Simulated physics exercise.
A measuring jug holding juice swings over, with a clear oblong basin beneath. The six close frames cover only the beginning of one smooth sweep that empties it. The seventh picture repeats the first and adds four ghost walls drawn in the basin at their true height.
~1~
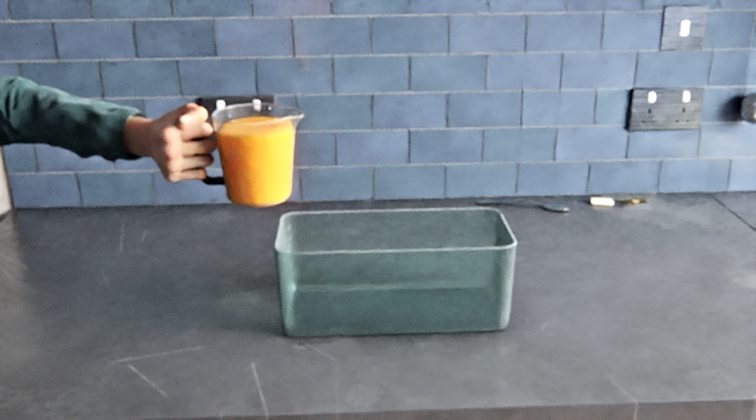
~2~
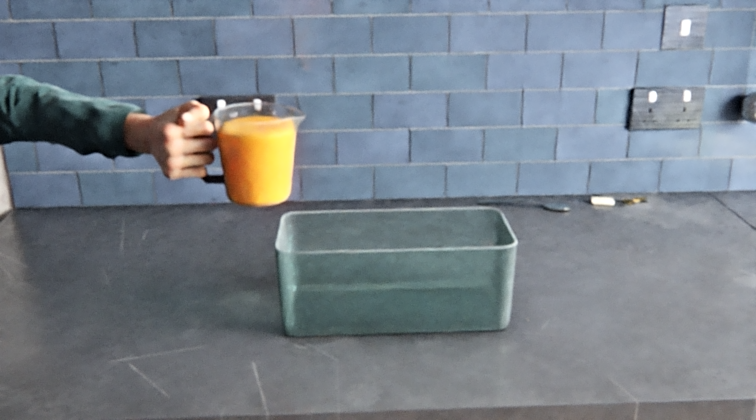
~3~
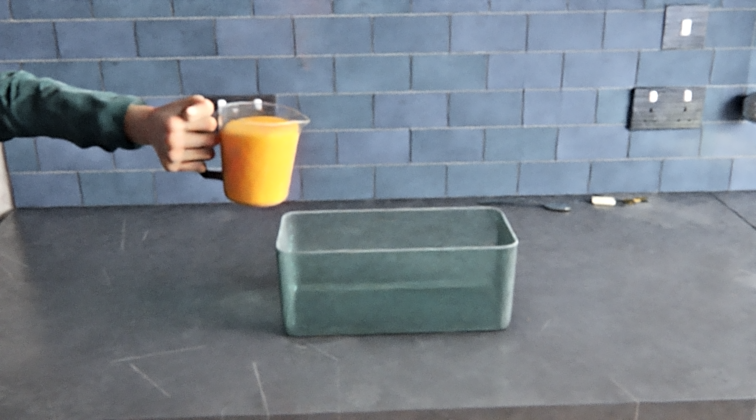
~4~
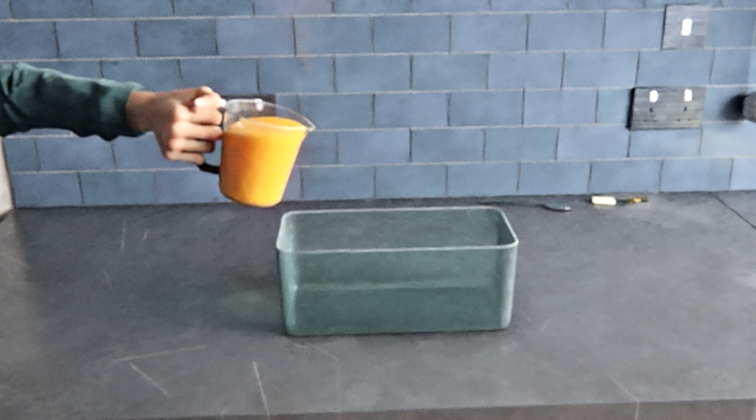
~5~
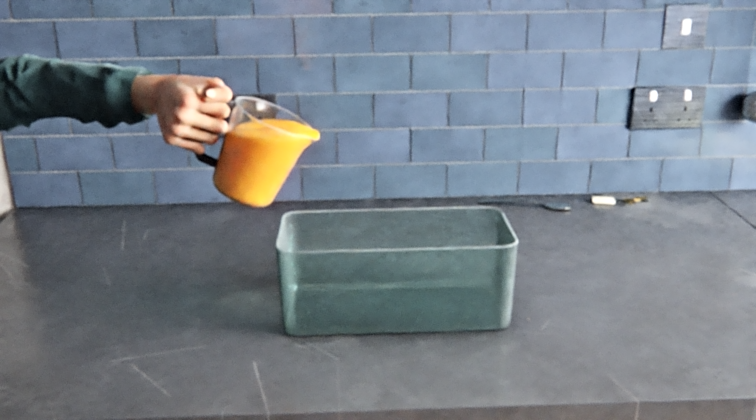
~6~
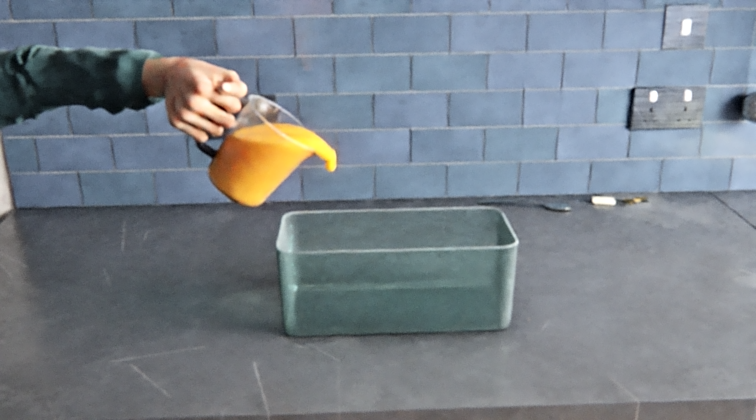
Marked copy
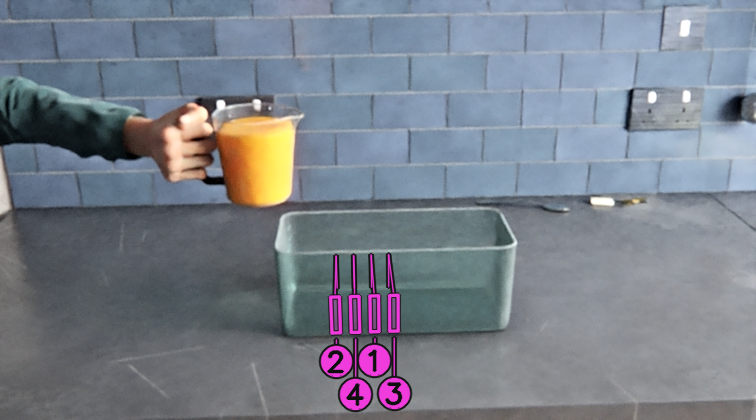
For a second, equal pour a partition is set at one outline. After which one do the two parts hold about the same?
4.
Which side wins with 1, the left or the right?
The left one.
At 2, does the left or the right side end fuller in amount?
The right side.
In magenta, 1 at (374, 338); 2 at (336, 339); 3 at (394, 337); 4 at (355, 338).
With 1, about 84 % ends left of the wall and 15 % right of it.
With 2, about 17 % ends left of the wall and 83 % right of it.
With 3, about 95 % ends left of the wall and 3 % right of it.
With 4, about 47 % ends left of the wall and 53 % right of it.
